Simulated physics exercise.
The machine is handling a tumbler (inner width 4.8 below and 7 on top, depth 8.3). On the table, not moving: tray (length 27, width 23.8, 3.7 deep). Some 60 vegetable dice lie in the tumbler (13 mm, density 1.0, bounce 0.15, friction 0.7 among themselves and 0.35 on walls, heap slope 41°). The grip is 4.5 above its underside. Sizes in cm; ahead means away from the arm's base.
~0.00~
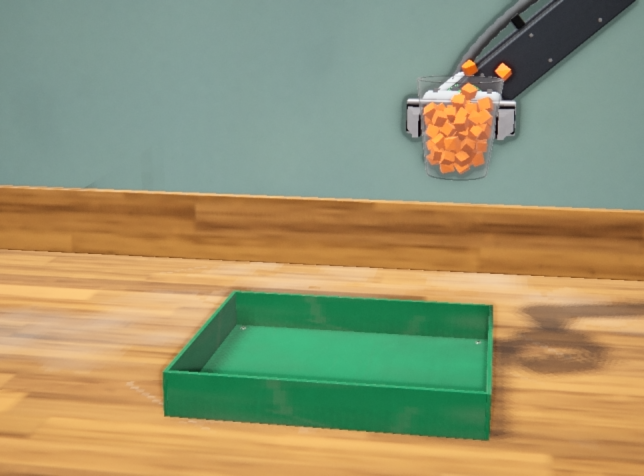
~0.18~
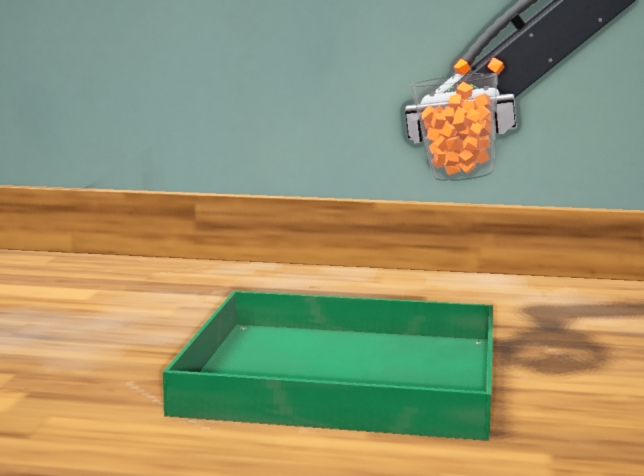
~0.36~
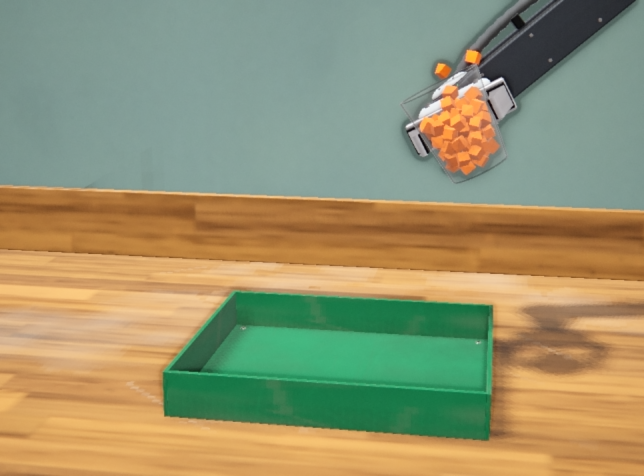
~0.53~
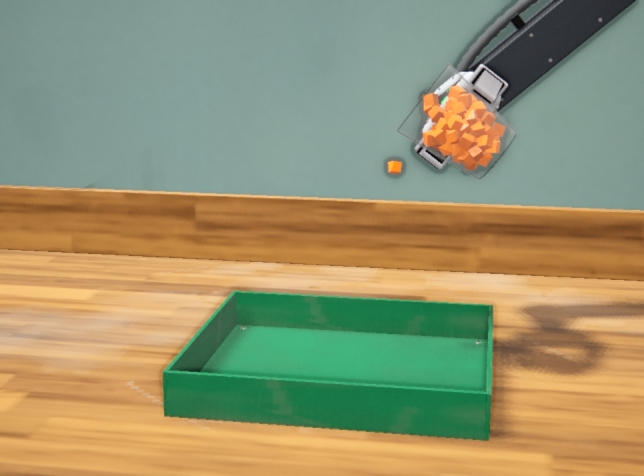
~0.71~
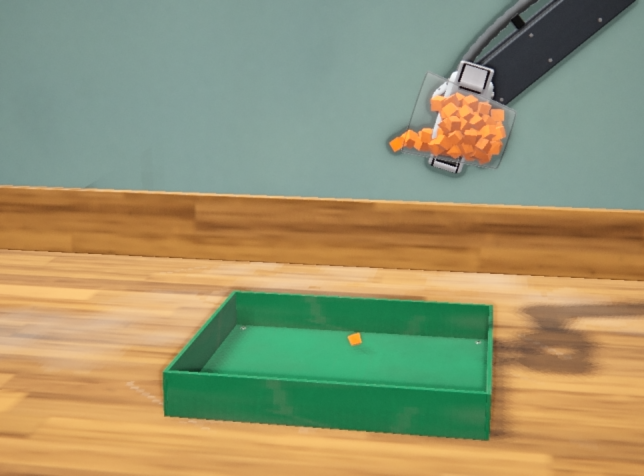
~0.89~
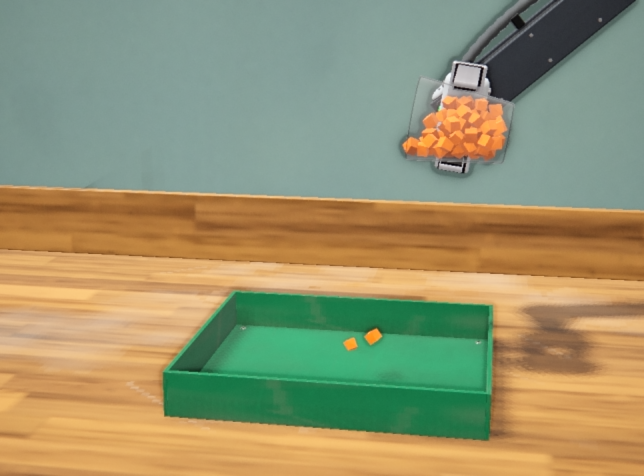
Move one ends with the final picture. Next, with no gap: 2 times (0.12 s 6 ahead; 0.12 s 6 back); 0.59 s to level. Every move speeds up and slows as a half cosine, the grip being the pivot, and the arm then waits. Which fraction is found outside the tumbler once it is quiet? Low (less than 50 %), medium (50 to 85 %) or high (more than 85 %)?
Outside the tumbler the share is high, more than 85 %.
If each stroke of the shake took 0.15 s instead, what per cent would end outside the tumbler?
Then about 95 per cent.
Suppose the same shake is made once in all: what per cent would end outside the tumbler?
Then about 100 per cent.
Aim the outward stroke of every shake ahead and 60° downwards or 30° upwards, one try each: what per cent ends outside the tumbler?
About 20 and 100 per cent.
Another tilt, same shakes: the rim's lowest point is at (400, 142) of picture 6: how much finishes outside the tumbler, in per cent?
About 75 per cent.
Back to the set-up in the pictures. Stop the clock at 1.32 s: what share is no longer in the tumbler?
About 100 per cent by then.
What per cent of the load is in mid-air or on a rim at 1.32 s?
Some 2 per cent.
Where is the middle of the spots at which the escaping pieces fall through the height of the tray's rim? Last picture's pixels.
Near (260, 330).
After 1.32 s, tilted 82° forward, highest piece 4 above the table; 62 in the tray, 1 on the table or floor, 1 in flight or on a rim.
After 1.75 s, tilted 24° forward, highest piece 2 above the table; 62 in the tray, 2 on the table or floor.
After 2.16 s, level, highest piece 2 above the table; 62 in the tray, 2 on the table or floor.
After 3.21 s, level, highest piece 2 above the table; 62 in the tray, 2 on the table or floor.
At rest, 62 in the tray, 2 on the table or floor. That is 100 % outside the tumbler.
